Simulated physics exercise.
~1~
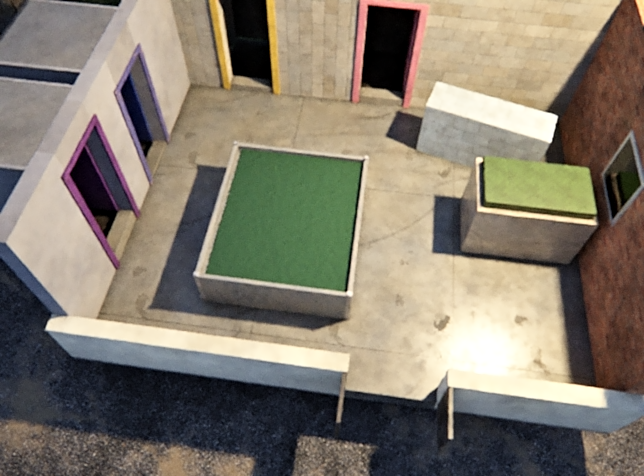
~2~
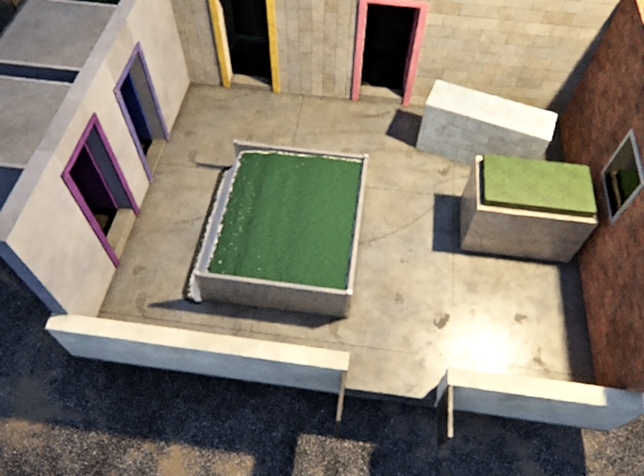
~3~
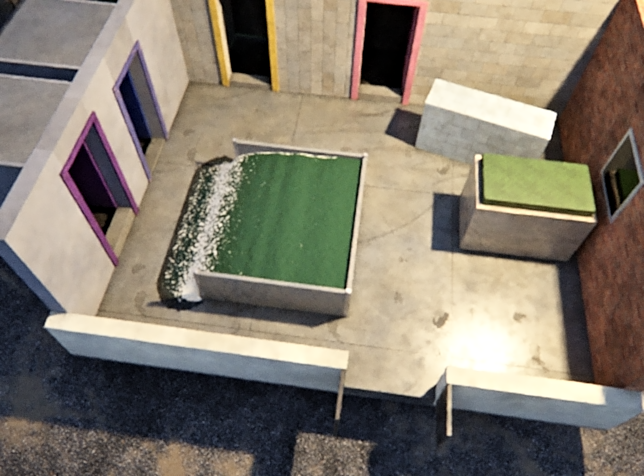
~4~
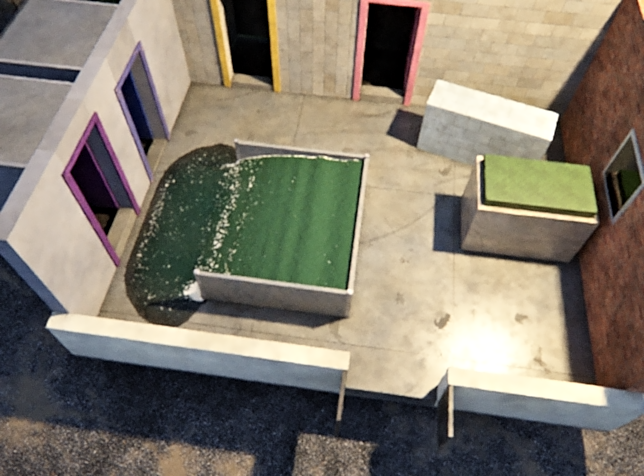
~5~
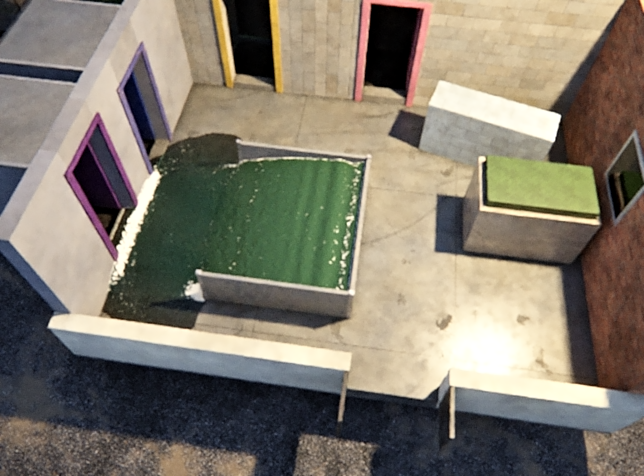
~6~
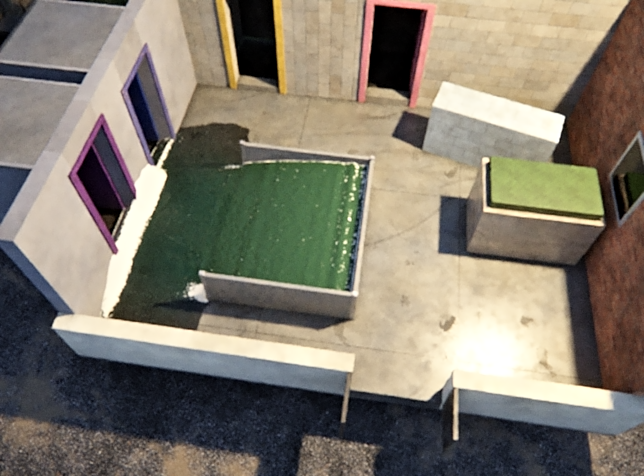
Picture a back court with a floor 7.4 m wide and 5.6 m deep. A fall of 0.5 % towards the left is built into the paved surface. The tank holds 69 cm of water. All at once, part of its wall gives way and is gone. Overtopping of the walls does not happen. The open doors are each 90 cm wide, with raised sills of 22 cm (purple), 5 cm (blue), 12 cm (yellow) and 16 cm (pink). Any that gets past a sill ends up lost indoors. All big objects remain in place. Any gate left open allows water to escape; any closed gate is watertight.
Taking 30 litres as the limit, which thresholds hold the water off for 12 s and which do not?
At the purple door the limit will be broken. At the blue door the limit will be broken. At the yellow door the limit will be broken. At the pink door the limit will hold.
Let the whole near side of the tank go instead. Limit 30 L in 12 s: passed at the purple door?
Relative to that limit, purple ends up on the low side.
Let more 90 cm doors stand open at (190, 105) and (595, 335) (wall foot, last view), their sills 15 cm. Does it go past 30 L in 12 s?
In that order: Over, under.
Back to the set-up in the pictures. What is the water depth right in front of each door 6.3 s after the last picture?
Depths in cm: Purple 9, blue 10, yellow 12, pink 4.
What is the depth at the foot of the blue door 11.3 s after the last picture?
About 7.5 cm.
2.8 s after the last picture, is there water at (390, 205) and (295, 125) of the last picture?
I'd call them spared and then drenched.
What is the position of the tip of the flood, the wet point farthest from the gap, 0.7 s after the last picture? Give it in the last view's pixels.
Location: Approx. (197, 84) in the last view.
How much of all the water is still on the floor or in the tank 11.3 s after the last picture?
That would be close to 68 per cent.
Then, 0.7 s after the last picture water covers 20 % of the floor and is deepest (52 cm) near (140, 227); purple door 51 cm at the sill, 117 L in, blue door 29 cm at the sill, 115 L in, yellow door not reached, pink door not reached.
Then, 1.5 s after the last picture water covers 30 % of the floor and is deepest (51 cm) near (101, 325); purple door 42 cm at the sill, 256 L in, blue door 27 cm at the sill, 264 L in, yellow door 8 cm at the sill, 0 L in, pink door not reached.
Then, 2.8 s after the last picture water covers 55 % of the floor and is deepest (31 cm) near (197, 84); purple door 25 cm at the sill, 326 L in, blue door 17 cm at the sill, 395 L in, yellow door 19 cm at the sill, 15 L in, pink door 3 cm at the sill, 0 L in.
Then, 6.3 s after the last picture water covers 95 % of the floor and is deepest (14 cm) near (590, 295); purple door 9 cm at the sill, 331 L in, blue door 10 cm at the sill, 484 L in, yellow door 12 cm at the sill, 57 L in, pink door 4 cm at the sill, 0 L in.
Then, 11.3 s after the last picture water covers 100 % of the floor and is deepest (12 cm) near (318, 321); purple door 9 cm at the sill, 331 L in, blue door 8 cm at the sill, 548 L in, yellow door 8 cm at the sill, 57 L in, pink door 9 cm at the sill, 0 L in.
